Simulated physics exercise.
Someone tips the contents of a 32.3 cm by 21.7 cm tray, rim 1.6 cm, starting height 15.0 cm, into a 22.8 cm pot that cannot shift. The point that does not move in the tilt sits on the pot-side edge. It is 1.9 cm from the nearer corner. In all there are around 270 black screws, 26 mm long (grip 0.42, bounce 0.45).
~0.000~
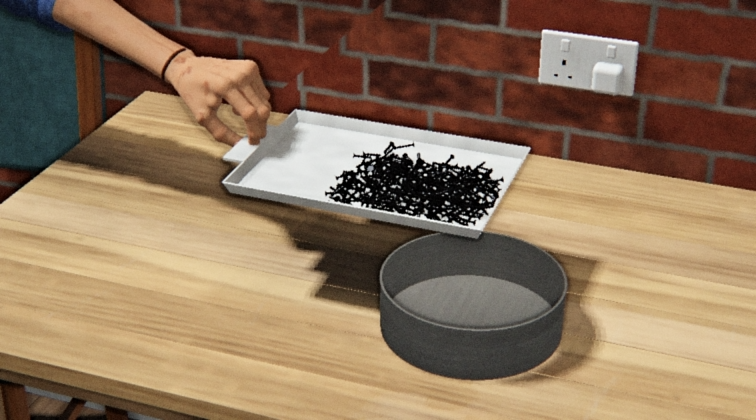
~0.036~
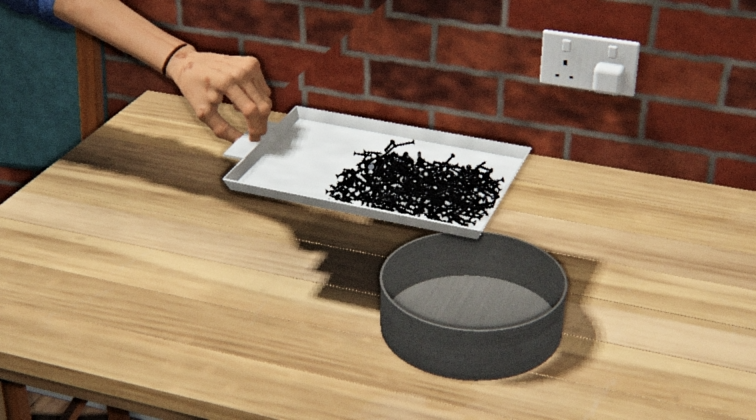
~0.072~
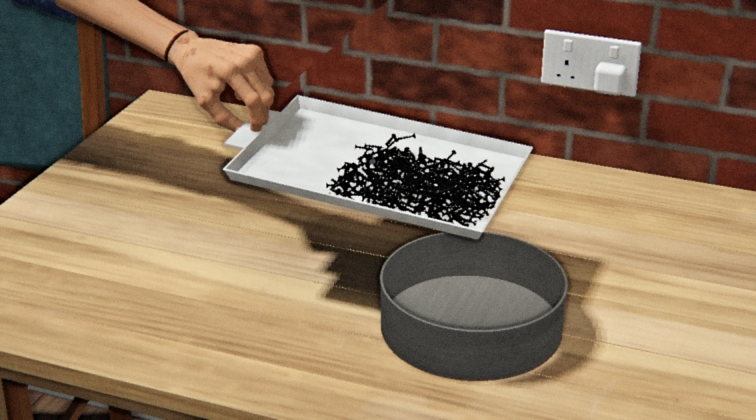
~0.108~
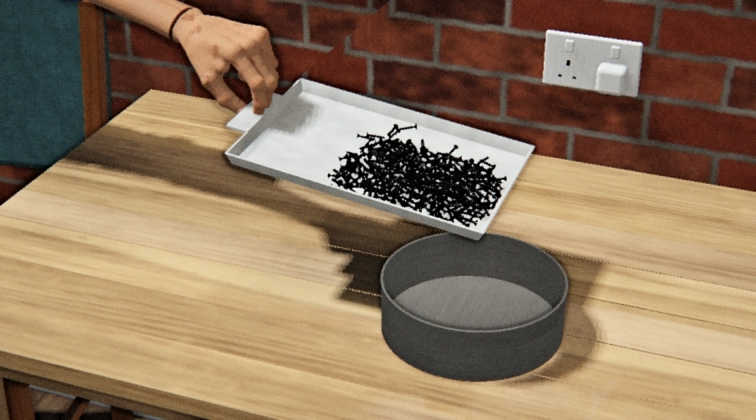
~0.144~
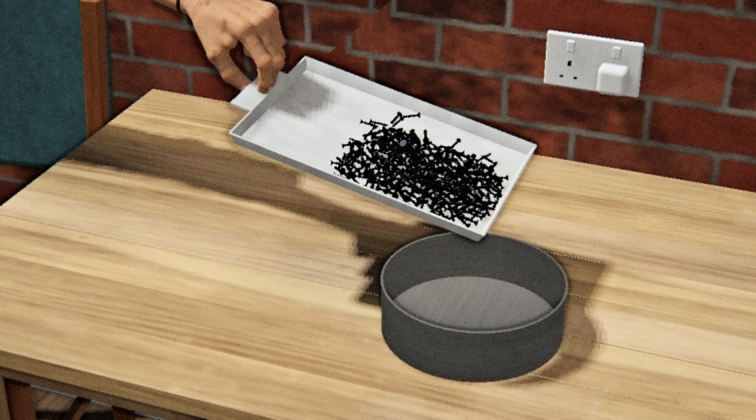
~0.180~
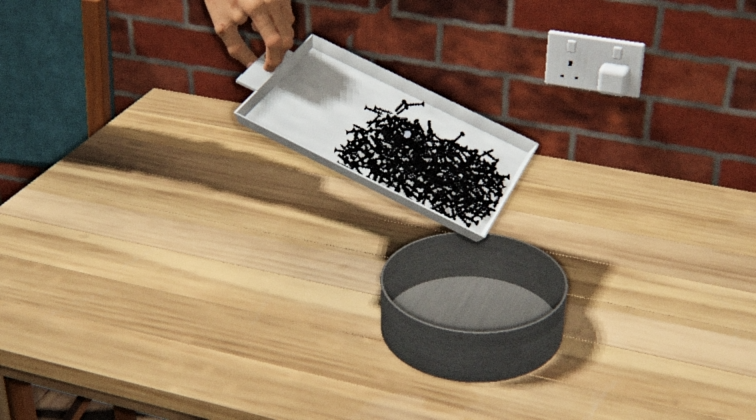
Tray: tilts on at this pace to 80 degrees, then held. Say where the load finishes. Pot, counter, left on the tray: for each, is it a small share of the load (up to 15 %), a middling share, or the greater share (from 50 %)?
Pot: The greater share, counter: A middling share, tray: A small share.
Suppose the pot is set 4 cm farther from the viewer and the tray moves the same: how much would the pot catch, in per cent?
In that case some 60 per cent.
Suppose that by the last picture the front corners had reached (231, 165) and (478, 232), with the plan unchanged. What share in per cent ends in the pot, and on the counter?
Split: Pot = 85, counter = 15.
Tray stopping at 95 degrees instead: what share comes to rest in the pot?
Pot share: About 70 per cent.
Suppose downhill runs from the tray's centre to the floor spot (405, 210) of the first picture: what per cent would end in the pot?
Around 70 percent of them.
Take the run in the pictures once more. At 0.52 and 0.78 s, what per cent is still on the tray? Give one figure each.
First 90, then 0.
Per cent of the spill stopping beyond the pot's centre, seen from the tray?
I reckon around 100 per cent.
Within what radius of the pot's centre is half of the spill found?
Close to 20 cm, give or take.
After 0.38 s, tilt 51 degrees; the tray holds 100 %, the pot 0 %.
After 0.52 s, tilt 72 degrees; the tray holds 90 %, the pot 0 %.
Then, at 0.78 s, tilt 80 degrees; the tray holds 0 %, the pot 60 %.
In the end, at 1.8 s, pot 65 %, counter 35 %, tray 0 %.
